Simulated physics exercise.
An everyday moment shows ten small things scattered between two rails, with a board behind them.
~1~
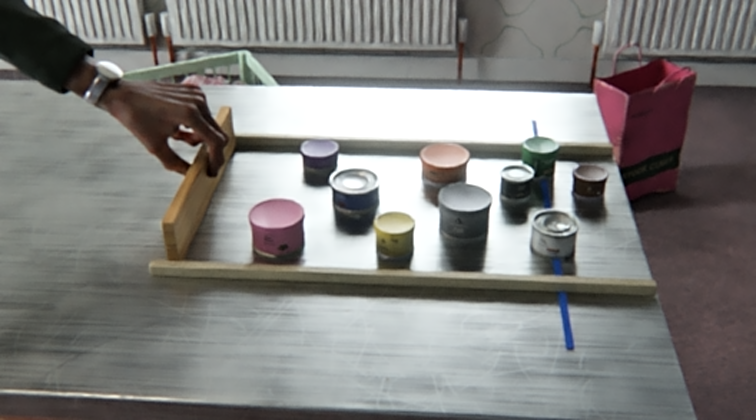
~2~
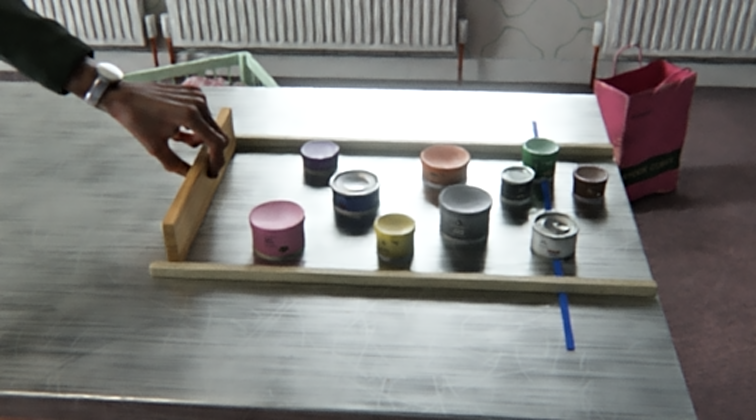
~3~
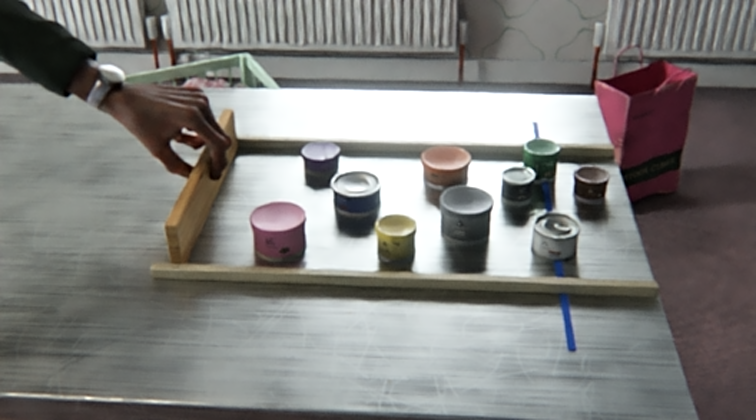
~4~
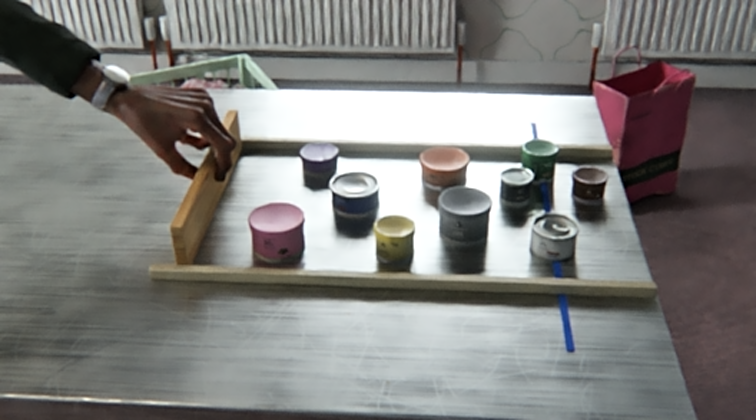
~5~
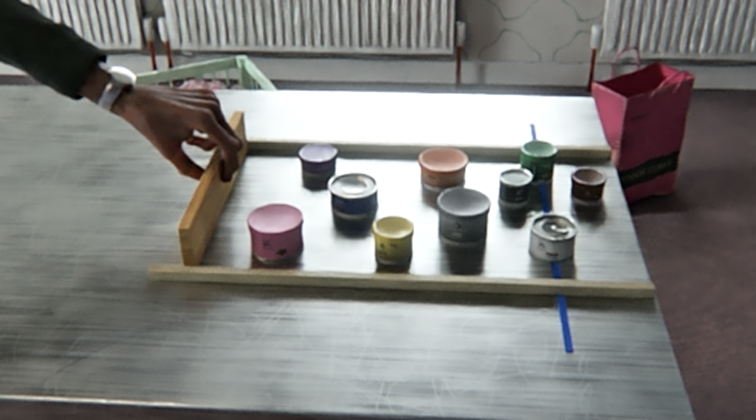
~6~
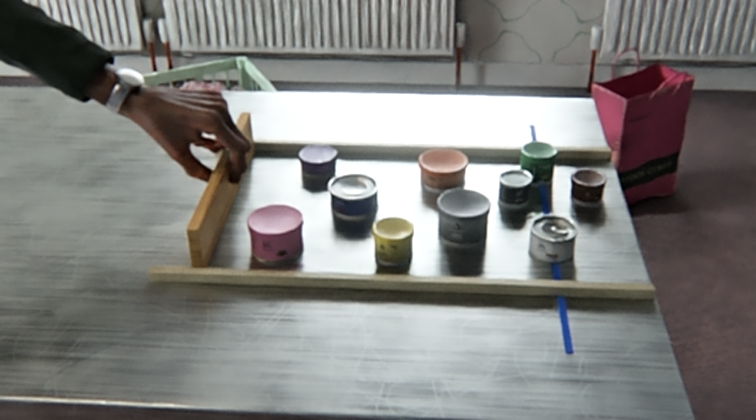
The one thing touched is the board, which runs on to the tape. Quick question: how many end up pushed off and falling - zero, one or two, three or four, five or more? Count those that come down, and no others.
The edge claims one or two.
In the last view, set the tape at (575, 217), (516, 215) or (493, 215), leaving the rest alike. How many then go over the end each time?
Respectively 5, 0 and 0.
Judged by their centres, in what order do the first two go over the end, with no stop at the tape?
Order, earliest first: Brown tin, then white tin.
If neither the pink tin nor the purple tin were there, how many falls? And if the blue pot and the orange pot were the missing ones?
Counts - first: 1; second: 0.
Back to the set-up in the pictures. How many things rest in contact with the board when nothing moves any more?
Contact count: 3.
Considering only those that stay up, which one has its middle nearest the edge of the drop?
White tin.
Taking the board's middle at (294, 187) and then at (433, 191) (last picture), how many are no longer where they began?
It comes to 2 for the first spot, 7 for the other.
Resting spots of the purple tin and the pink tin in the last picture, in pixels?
Listed as asked: First (558, 161), and then (585, 250).
Soon after, none off yet; brown tin at rest near (587, 187); white tin at rest near (552, 239); green tin at rest near (537, 164).
Then, none off yet; brown tin at rest near (587, 187); white tin moved about its own width near (581, 242); green tin moved about its own width near (566, 159).
By the end, the number that fall off is one or two; fallen, brown tin.
